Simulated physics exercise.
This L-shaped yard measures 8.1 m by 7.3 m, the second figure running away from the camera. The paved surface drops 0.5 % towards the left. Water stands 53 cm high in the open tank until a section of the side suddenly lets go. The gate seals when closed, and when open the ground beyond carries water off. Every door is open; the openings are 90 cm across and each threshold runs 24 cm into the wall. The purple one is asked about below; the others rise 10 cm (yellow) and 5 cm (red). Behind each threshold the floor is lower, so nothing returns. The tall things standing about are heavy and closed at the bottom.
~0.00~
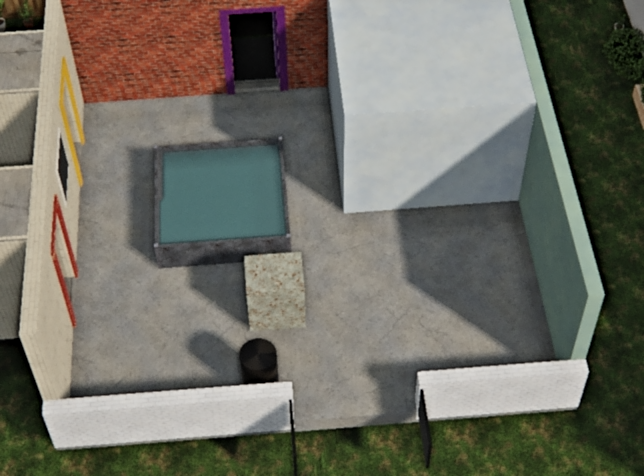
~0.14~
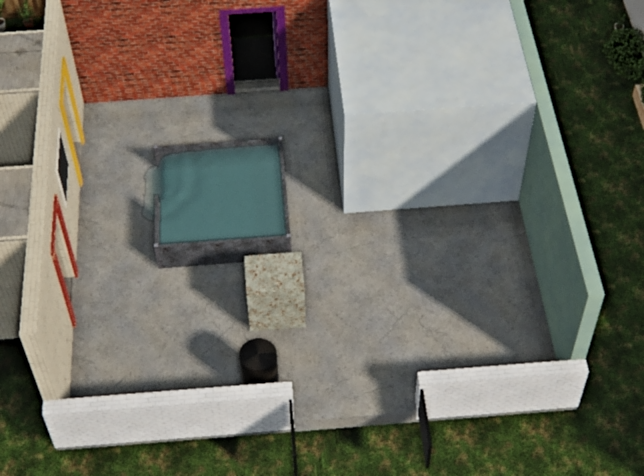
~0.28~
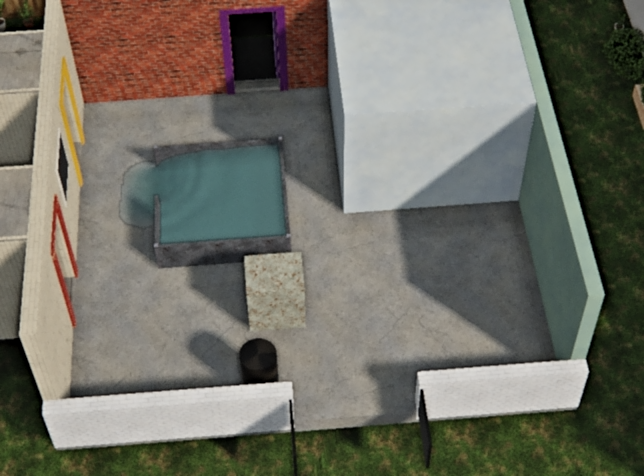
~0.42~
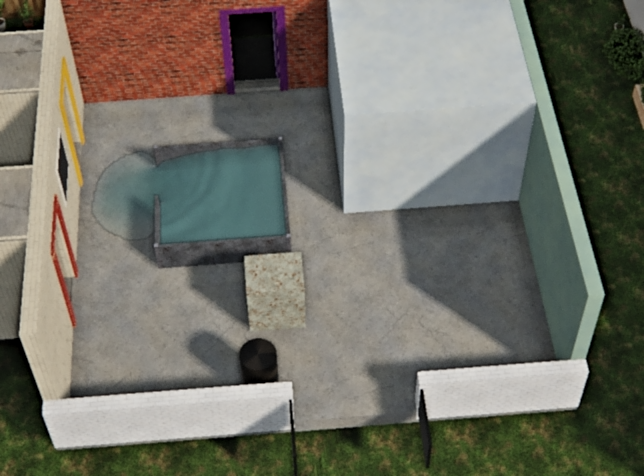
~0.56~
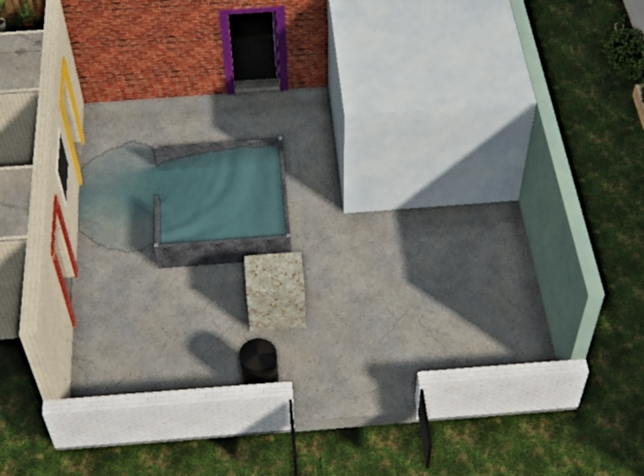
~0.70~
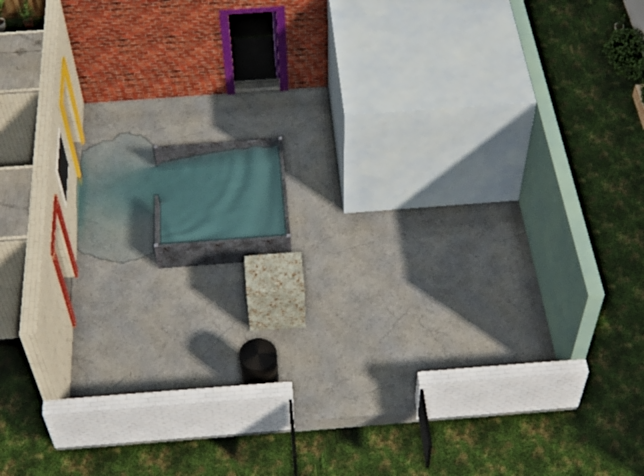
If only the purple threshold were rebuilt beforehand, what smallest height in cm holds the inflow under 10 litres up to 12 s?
It would have to be roughly 8 cm high.
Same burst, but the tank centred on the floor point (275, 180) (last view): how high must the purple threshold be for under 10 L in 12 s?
About 8.5 cm.
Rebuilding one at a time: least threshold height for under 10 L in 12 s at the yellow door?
Roughly 29 cm at yellow.
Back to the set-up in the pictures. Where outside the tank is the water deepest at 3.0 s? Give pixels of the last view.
Around (85, 106).
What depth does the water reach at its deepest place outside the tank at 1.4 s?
Roughly 37 cm.
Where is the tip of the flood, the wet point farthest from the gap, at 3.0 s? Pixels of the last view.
Near (69, 426).
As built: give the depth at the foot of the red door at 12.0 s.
Some 6.0 cm.
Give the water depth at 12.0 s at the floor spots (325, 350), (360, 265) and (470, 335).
About 4, 2 and 2 cm.
After 1.4 s water covers 10 % of the floor, deepest (37 cm) near (80, 197); it has not reached the purple door.
After 3.0 s water covers 35 % of the floor, deepest (34 cm) near (85, 106); 2 cm at the purple door, 0 litres in over its 9 cm threshold.
After 12.0 s water covers 85 % of the floor, deepest (10 cm) near (80, 204); 8 cm at the purple door, 4 litres in over its 9 cm threshold.
At the purple door as built, the water arrived by 3.0 s and peaked near 10 cm at 9.8 s.
With a threshold of 6.5 cm, 20 litres would have come in within the 12 s; with 9 cm, 4 litres. So under 10 litres takes about 8 cm.
